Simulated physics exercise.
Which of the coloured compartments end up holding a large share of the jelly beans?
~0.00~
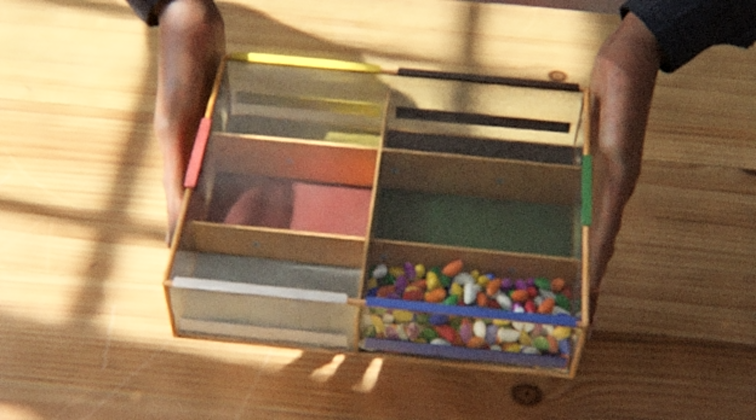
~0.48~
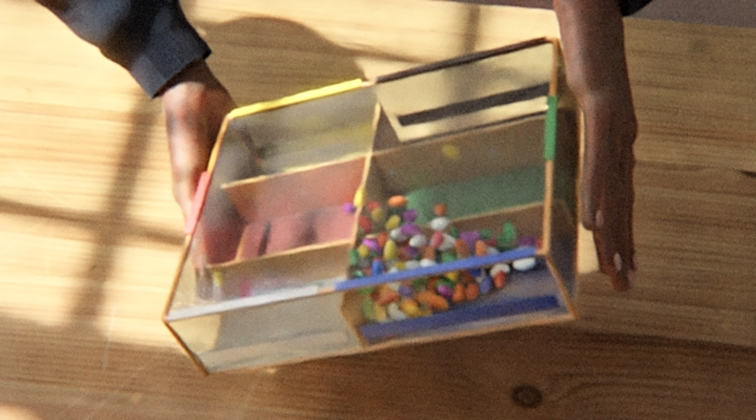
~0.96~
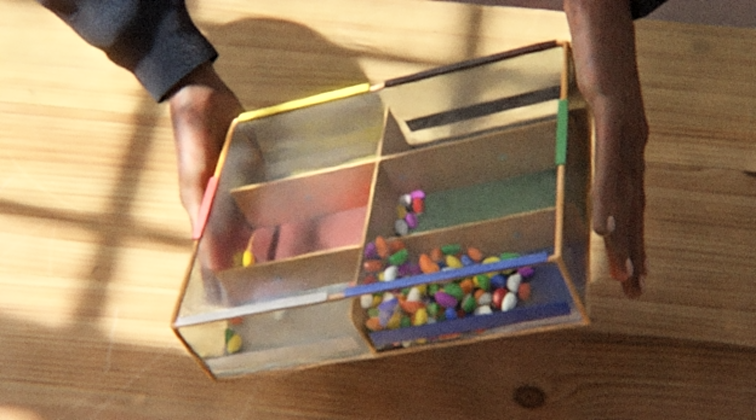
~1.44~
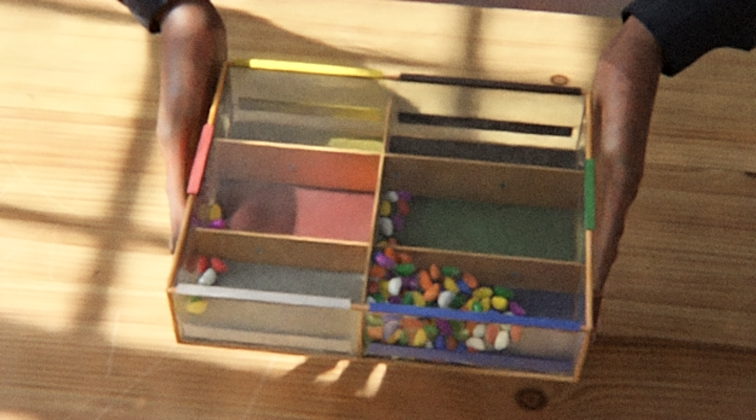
Only the blue compartment does, as it keeps most of the beans. The green and white ones hold just a small share each, and the black, yellow and red ones have hardly any or none.
